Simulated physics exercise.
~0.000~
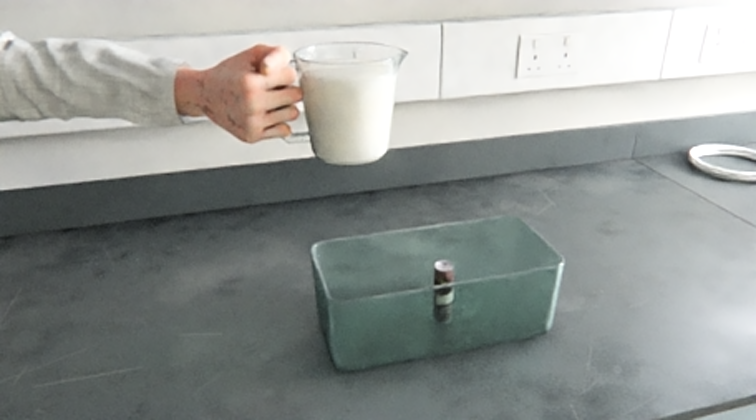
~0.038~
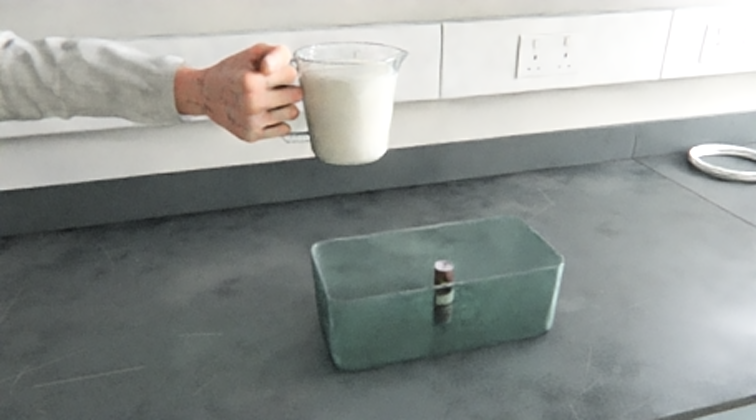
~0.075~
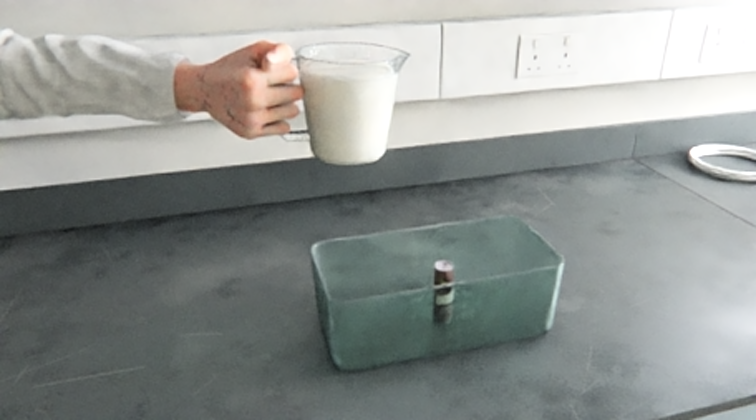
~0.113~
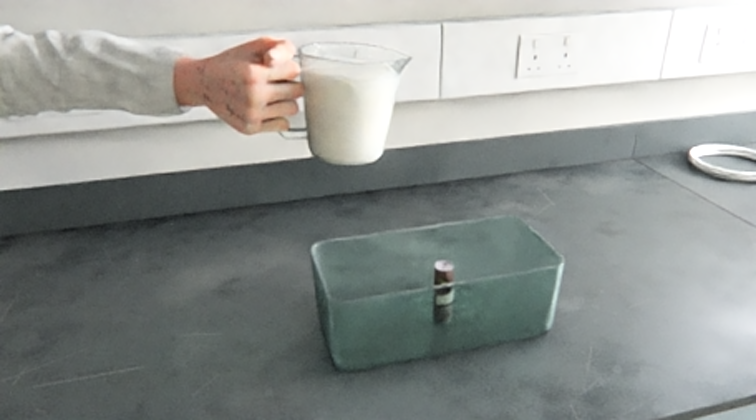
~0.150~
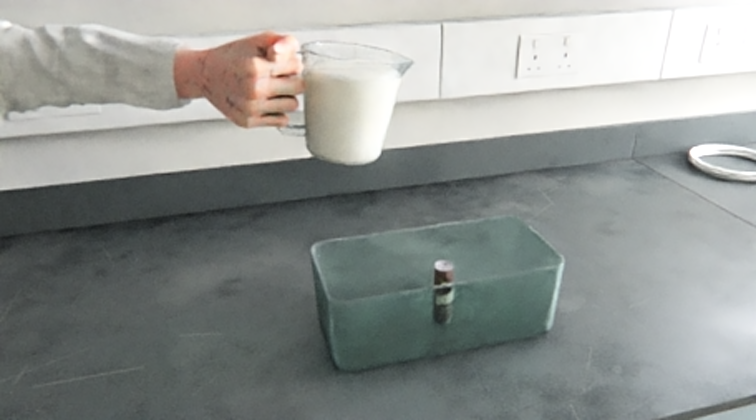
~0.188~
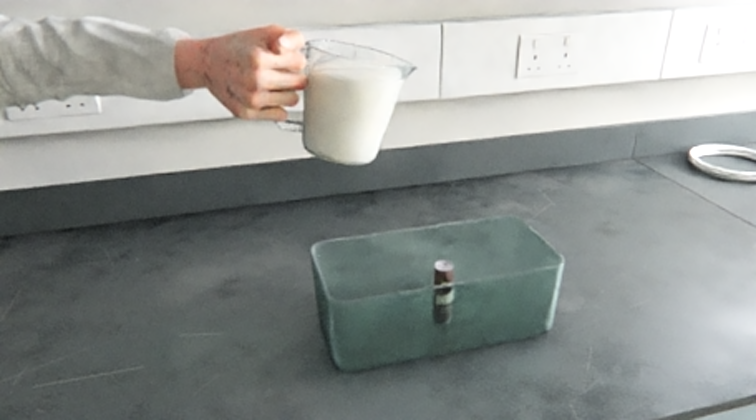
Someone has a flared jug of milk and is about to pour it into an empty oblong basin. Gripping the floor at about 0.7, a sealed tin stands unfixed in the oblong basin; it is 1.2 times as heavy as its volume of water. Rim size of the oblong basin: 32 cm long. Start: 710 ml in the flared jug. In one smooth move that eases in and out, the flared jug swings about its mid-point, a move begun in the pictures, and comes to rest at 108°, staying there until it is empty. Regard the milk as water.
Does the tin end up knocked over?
No.
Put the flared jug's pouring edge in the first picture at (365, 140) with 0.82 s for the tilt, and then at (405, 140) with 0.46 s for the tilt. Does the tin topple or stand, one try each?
First it falls; then it falls.
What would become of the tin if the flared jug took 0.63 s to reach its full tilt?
It stays steady, then.
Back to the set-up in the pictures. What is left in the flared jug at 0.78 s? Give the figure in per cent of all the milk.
Near 14 percent, more or less.
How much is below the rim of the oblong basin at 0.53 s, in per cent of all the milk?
About 2%.
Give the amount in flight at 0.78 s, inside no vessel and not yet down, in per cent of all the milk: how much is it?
Near 30 percent.
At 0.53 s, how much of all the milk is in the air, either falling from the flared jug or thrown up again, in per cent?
Roughly 30 percent.
After 0.53 s the tilt is 78° and 68 per cent is still to pour; the tin stands where it began.
After 0.78 s the tilt is 107° and 13 per cent is still to pour; the tin stands where it began.
After 1.04 s the tilt is 108° and 0 per cent is still to pour; the tin stands where it began.
After 1.32 s the tilt is 108° and 0 per cent is still to pour; the tin stands where it began.
In the end the tin stands where it began.
